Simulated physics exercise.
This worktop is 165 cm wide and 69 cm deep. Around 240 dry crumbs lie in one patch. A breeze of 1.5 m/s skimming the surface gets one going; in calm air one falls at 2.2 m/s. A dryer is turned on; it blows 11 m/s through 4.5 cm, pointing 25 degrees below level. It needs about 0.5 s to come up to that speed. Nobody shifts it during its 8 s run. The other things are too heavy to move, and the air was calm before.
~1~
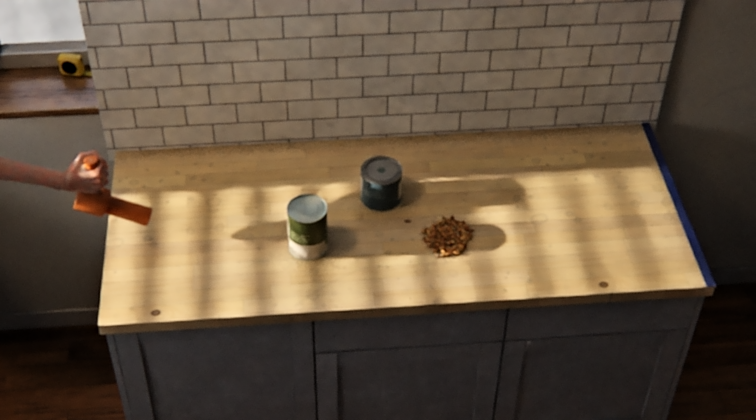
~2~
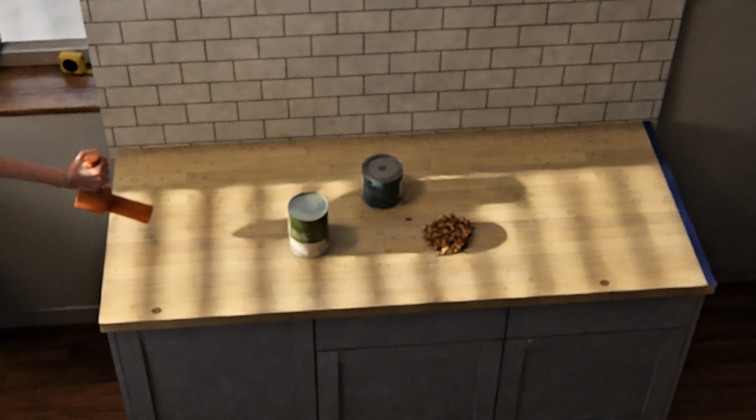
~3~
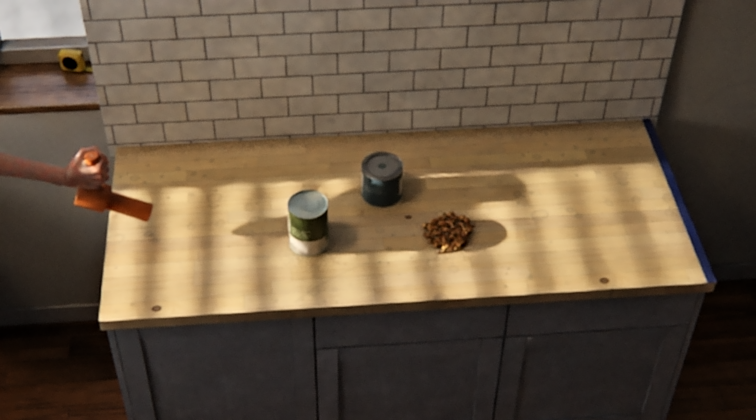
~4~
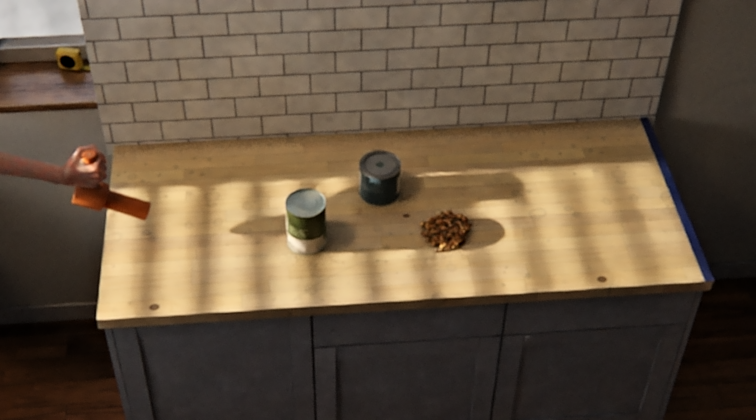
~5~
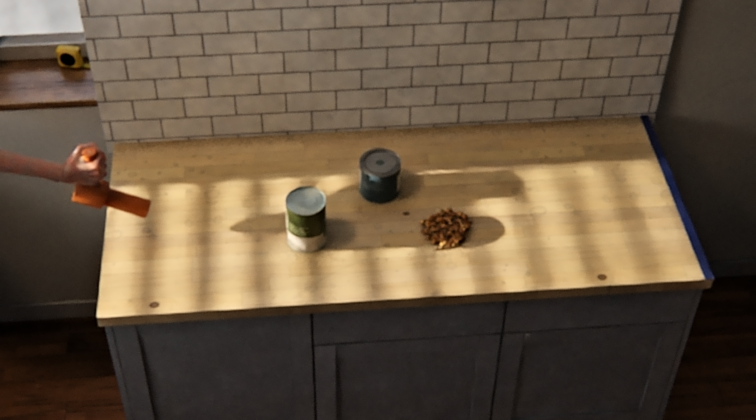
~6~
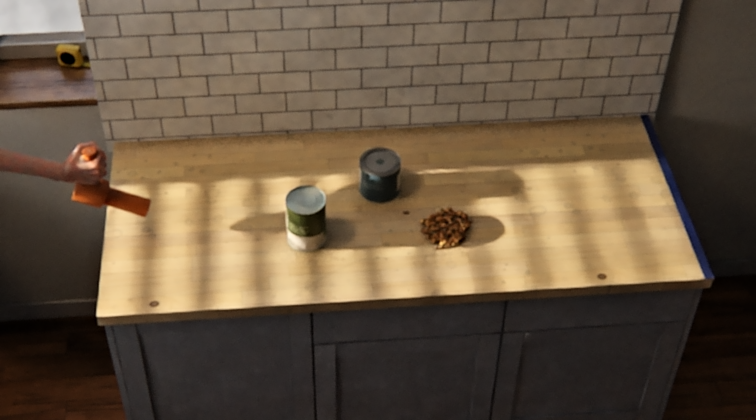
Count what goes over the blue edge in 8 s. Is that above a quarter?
As for a quarter going over the blue edge: No.
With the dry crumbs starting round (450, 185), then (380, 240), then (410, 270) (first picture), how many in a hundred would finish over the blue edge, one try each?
In that order: 1 %, 2 %, 0 %.
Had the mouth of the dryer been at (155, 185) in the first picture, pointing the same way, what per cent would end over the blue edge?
It would be near 50 %.
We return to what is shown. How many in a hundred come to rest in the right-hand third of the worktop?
Near 10 %.
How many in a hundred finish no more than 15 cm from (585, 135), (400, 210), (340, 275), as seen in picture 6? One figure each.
In turn about 0 %, 30 %, 0 %.
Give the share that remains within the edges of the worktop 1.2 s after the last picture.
About 100 %.
Then, 1.2 s after the last picture, 0 % are over the blue edge; the middle of those still in play is near (451, 229); 60 % have settled or left.
Then, 2.1 s after the last picture, 0 % are over the blue edge; the middle of those still in play is near (451, 229); 62 % have settled or left.
Then, 4.0 s after the last picture, 0 % are over the blue edge; the middle of those still in play is near (451, 229); 64 % have settled or left.
Then, 7.6 s after the last picture, at the end, 0 % are over the blue edge; the middle of those still in play is near (451, 229).
